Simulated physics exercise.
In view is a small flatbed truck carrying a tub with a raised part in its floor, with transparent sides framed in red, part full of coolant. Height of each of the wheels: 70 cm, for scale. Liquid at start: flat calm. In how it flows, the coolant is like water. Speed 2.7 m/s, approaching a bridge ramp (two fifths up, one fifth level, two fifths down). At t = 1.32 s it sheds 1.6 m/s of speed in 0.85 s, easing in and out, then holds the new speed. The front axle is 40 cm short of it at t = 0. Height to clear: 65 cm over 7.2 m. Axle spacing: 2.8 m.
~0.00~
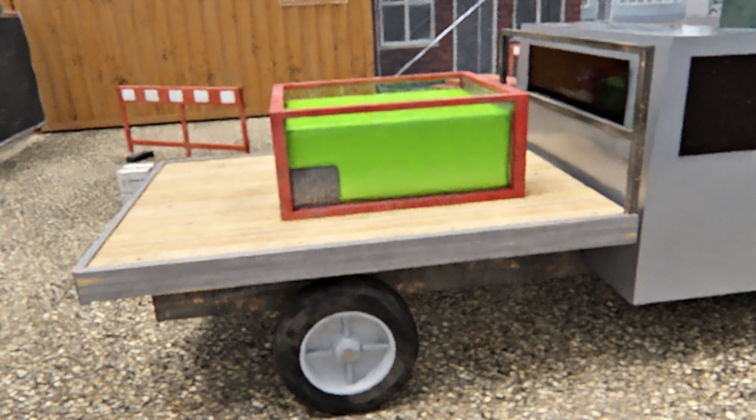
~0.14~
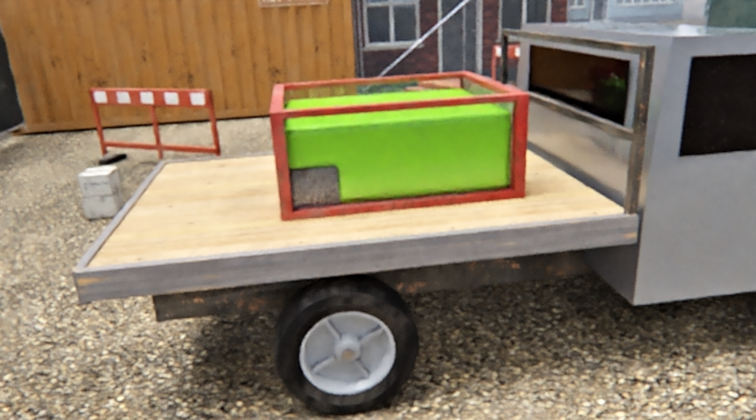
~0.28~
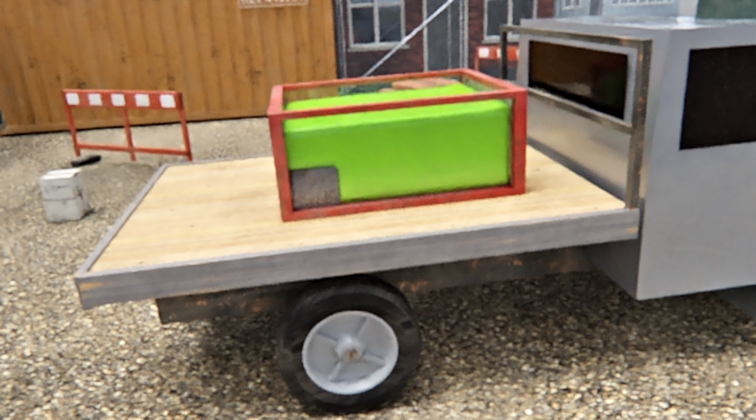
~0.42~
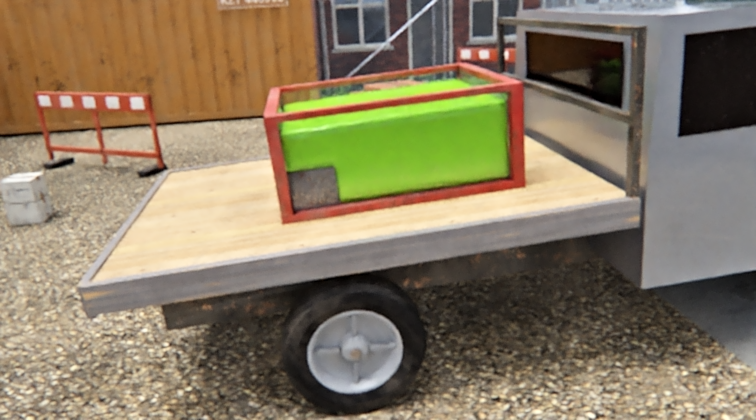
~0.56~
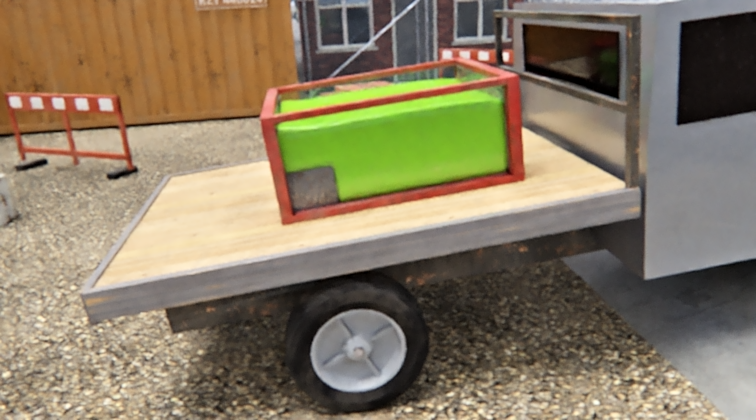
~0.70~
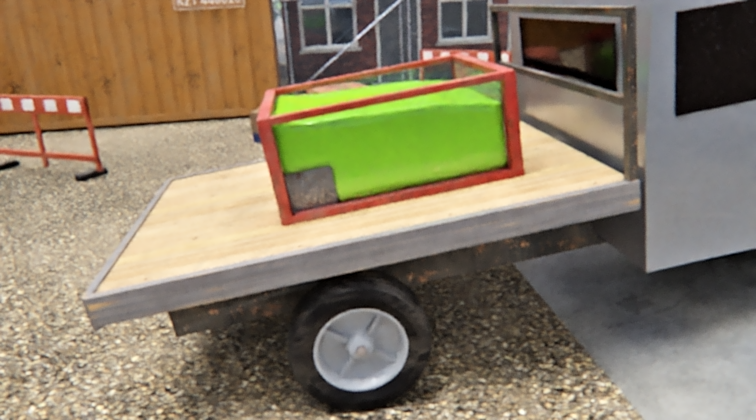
Grey flatbed truck carrying a red-framed clear tub of bright green liquid, moving past barriers and gradually tilting nose up.
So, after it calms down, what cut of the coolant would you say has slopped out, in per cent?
I'd put it at around 14 per cent.
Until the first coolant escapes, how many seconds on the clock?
First escape: Approx. 1.4 s.
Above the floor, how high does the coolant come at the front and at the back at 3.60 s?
Measured: Front = 56 cm, back = 24 cm.
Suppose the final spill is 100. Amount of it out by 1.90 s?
About 30 %.
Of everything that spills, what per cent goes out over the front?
About 60 percent.
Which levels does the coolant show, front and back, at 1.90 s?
Front reads 60 centimetres, back reads 30 centimetres.
Then, 1.90 s in, front 60 cm, middle 34 cm, back 31 cm above the lowest part of the floor; the loss stands at 4 per cent, over the back.
Then, 3.60 s in, front 55 cm, middle 33 cm, back 24 cm above the lowest part of the floor; the loss stands at 9 per cent, over the front and the back.
Then, 5.50 s in, front 40 cm, middle 35 cm, back 30 cm above the lowest part of the floor; the loss stands at 14 per cent, over the front and the back.
Then, 7.99 s in, the loss stands at 14 per cent, over the front and the back, 52 of 377 litres.
